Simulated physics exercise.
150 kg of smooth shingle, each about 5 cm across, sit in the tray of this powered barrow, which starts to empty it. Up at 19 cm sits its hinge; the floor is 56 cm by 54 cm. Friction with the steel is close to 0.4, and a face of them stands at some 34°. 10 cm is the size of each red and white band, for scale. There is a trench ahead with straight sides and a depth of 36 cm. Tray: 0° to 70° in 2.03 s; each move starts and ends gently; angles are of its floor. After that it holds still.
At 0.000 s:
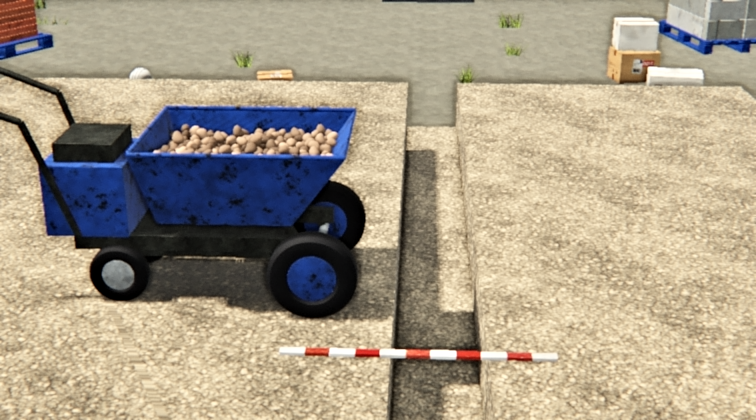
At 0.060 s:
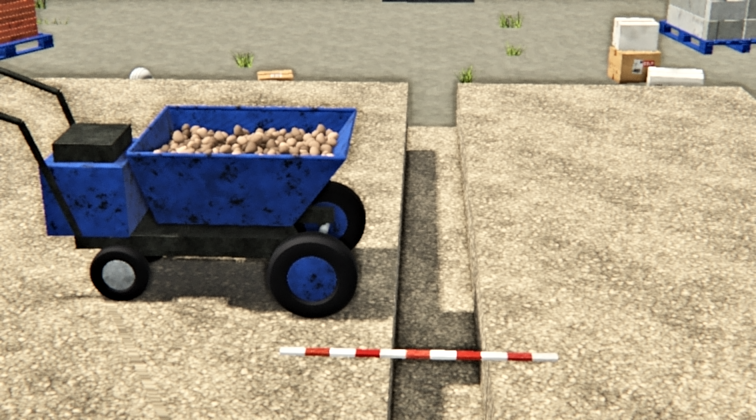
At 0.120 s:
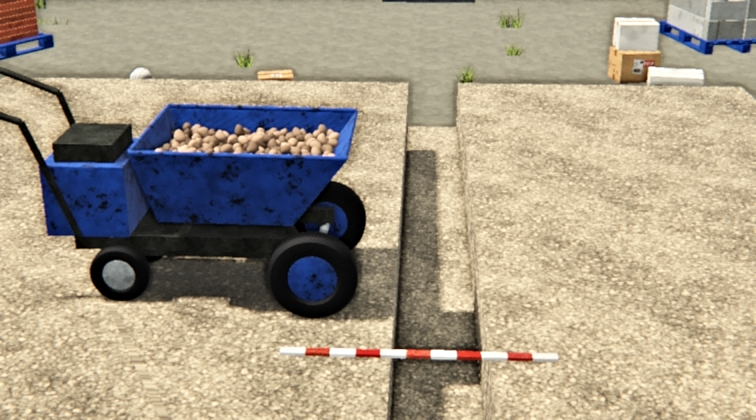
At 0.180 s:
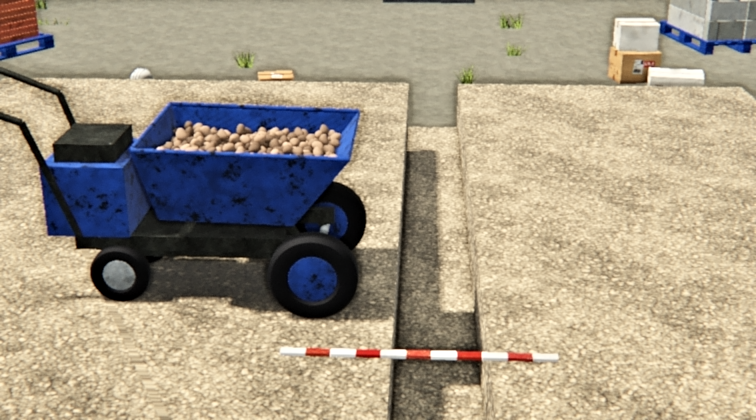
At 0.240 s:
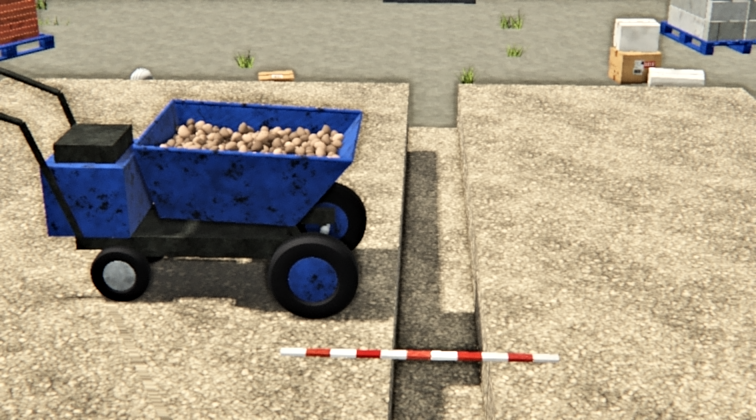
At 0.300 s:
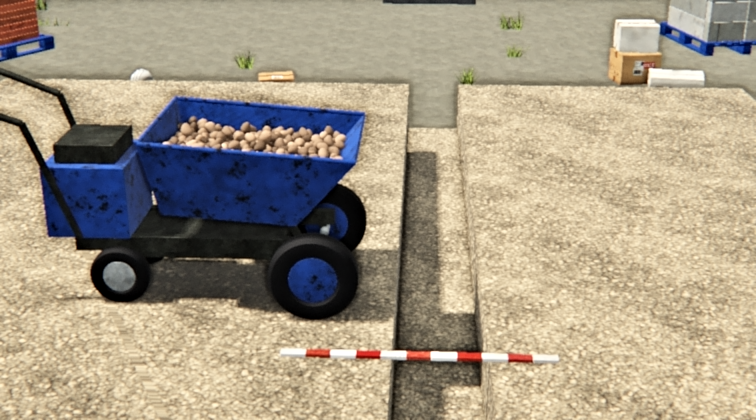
Blue tray of a small powered barrow tilting slightly forward beside a narrow trench, its load of round brown stones shifting a little.
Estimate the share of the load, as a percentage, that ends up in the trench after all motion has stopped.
Roughly 54 per cent of the load ends up there.
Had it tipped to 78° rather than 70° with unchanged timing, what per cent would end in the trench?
Then roughly 50 percent.
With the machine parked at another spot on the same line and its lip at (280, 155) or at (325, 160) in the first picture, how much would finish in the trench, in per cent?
Close to 100 percent in the first case, 75 percent in the second.
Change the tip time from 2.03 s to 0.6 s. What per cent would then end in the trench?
Roughly 30 per cent.
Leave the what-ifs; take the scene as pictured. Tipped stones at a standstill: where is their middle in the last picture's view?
I'd put it close to (475, 332).
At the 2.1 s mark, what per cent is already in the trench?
I'd say near 20 per cent at that time.
After 1.5 s the floor is at 59°; 99 % in the tray, 1 % in the trench; the foremost stones are at (458, 224).
After 2.1 s the floor is at 70°; 42 % in the tray, 21 % in the trench, 37 % past the trench; the foremost stones are at (608, 291).
After 2.5 s the floor is at 70°; 19 % in the tray, 33 % in the trench, 48 % past the trench; the foremost stones are at (682, 281).
After 4.4 s the floor is at 70°; 0 % in the tray, 54 % in the trench, 46 % past the trench; the foremost stones are at (721, 279).
